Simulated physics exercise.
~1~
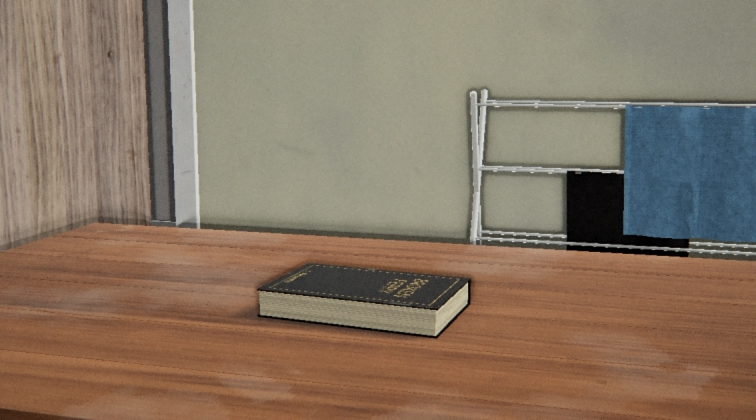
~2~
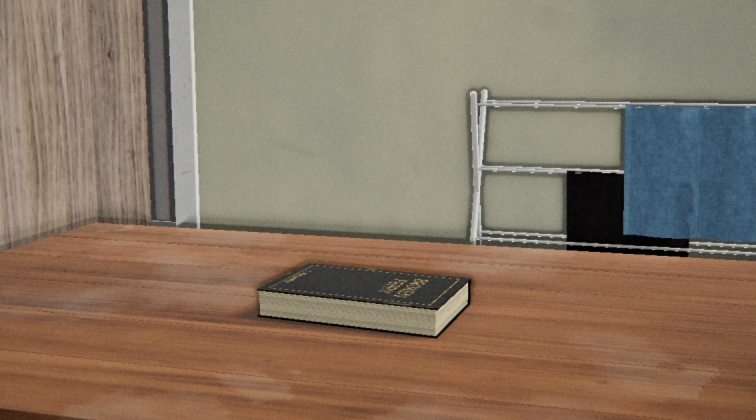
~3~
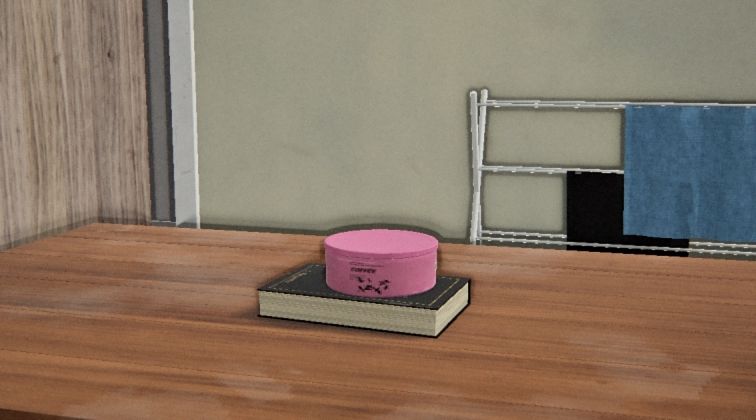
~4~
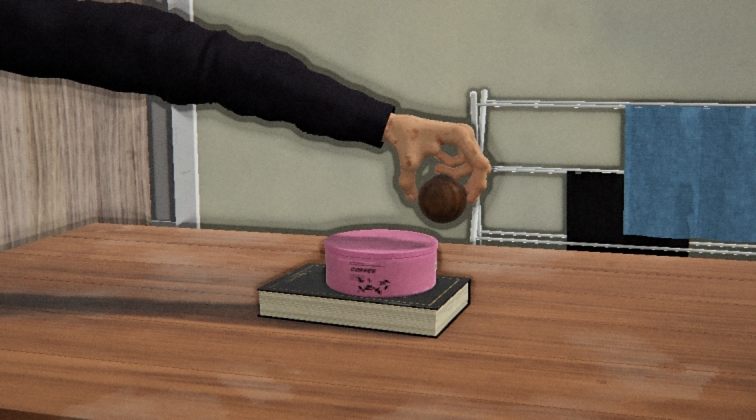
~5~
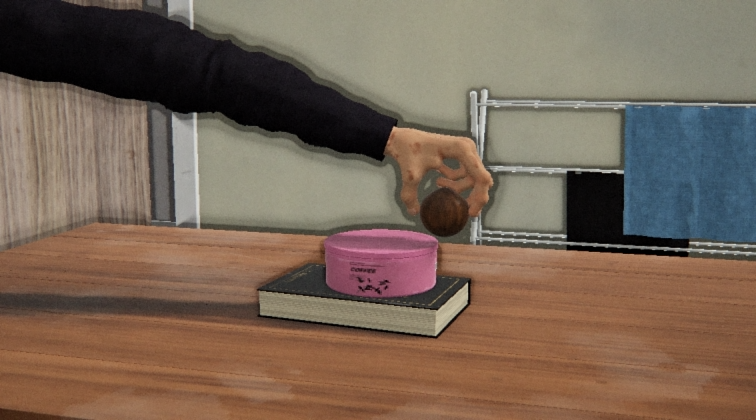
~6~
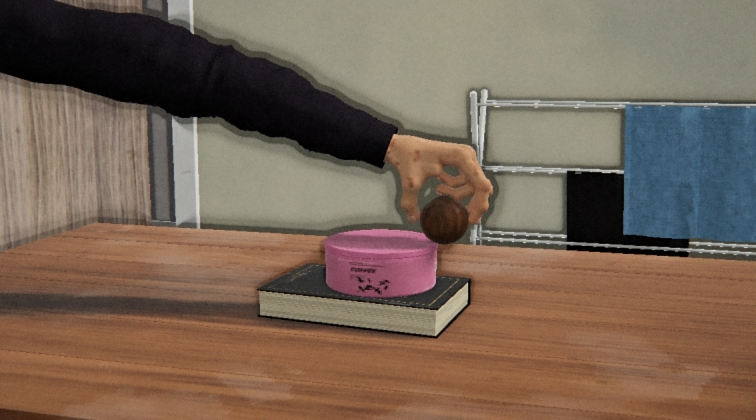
In this clip, a dark book lies alone on a wooden table, then a pink tub is on top of it. A dark-sleeved arm reaches in from the left, lowering a round brown object slightly to the tub's right edge, still gripping it.
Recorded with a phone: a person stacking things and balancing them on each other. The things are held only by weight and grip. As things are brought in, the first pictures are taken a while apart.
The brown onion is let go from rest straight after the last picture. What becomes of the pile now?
Looks like it isn't steady enough.
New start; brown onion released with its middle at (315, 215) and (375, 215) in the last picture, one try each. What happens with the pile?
Topples over, then stays standing.
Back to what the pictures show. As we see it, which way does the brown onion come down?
It shifts to the viewer's right.
Then, 0.40 s past the last view, brown onion now fallen.
Then, 0.50 s past the last view, things are still on the move.
Finally, fallen, brown onion; the other 2 still in place. Final places as the last picture's camera would see them, brown onion near (519, 299). The pile loses its balance.
